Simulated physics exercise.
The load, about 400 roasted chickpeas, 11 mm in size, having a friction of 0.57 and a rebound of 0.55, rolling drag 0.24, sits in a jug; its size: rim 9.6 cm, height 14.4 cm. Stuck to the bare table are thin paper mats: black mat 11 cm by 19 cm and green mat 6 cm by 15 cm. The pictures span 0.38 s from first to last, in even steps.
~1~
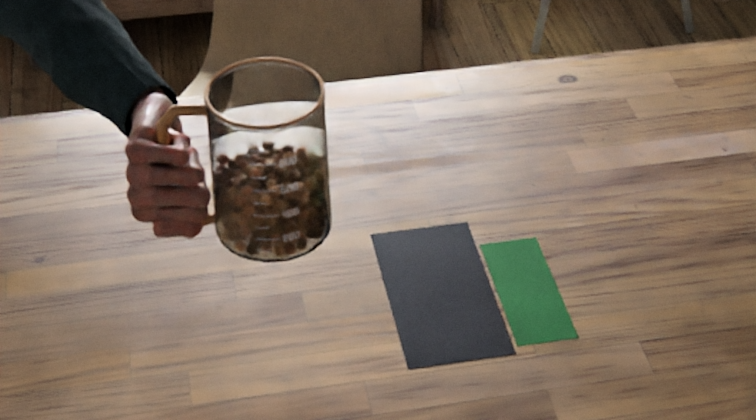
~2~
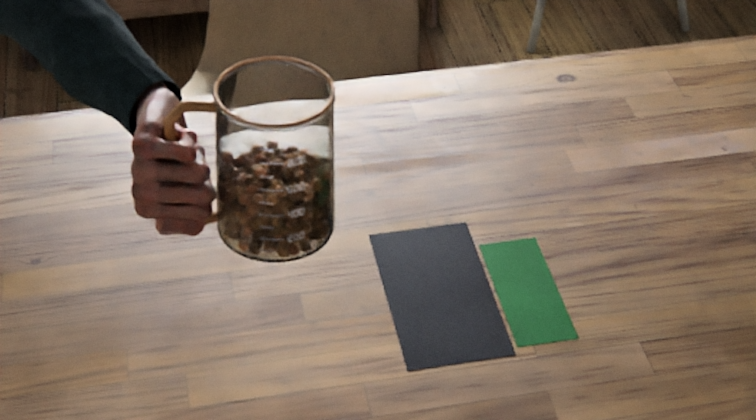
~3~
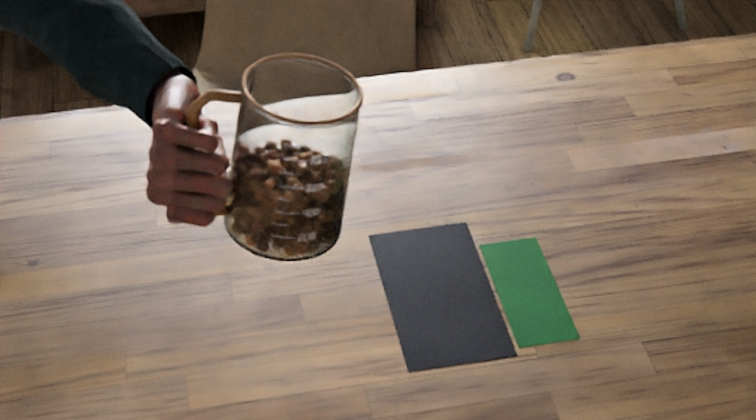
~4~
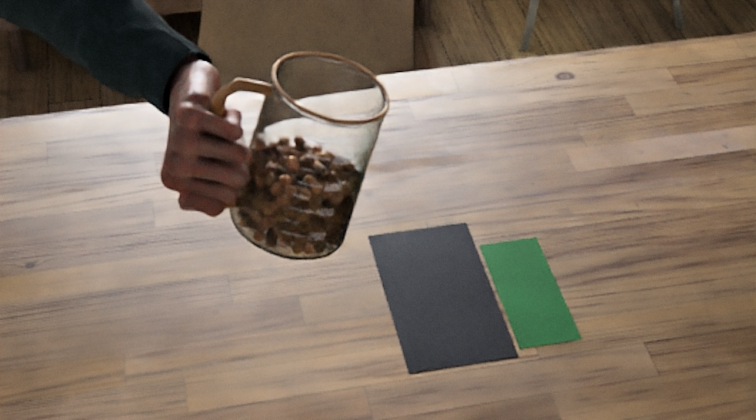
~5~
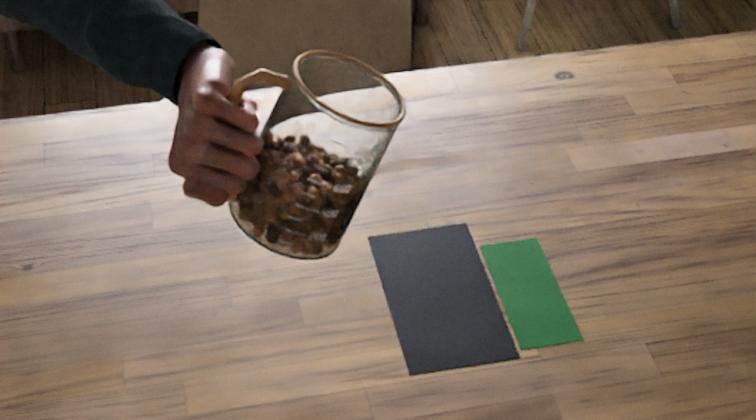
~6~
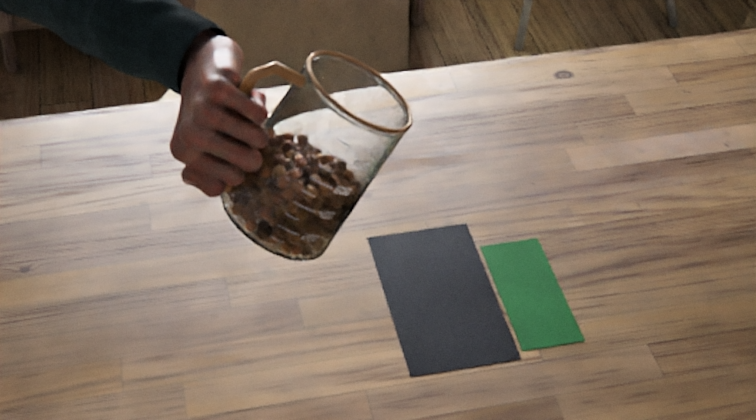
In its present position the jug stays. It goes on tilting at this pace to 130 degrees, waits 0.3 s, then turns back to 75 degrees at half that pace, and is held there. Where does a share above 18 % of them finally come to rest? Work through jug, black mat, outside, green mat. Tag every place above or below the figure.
Jug is below, black mat is above, outside is above, green mat is below.
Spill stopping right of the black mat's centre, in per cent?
Something like 30 in a hundred.
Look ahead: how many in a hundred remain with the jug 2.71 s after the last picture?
About 0 percent.
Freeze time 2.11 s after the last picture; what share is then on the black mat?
The share there at that time comes to around 65 per cent.
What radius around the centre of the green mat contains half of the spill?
About 16 cm.
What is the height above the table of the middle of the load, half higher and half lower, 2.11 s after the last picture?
It's around 0 centimetres.
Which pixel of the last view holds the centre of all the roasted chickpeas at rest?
(446, 305) or so.
Then, 0.81 s after the last picture, tilt 113 degrees; jug 100 %; middle of all pieces on or above the table near (289, 167).
Then, 1.49 s after the last picture, tilt 125 degrees; black mat 65 %, outside 25 %, green mat 10 %; middle of all pieces on or above the table near (447, 302).
Then, 2.11 s after the last picture, tilt 94 degrees; black mat 65 %, outside 25 %, green mat 10 %; middle of all pieces on or above the table near (448, 303).
Then, 2.71 s after the last picture, tilt 75 degrees; black mat 65 %, outside 25 %, green mat 10 %; middle of all pieces on or above the table near (448, 303).
In the end, jug 0 %, black mat 65 %, outside 25 %, green mat 10 %.
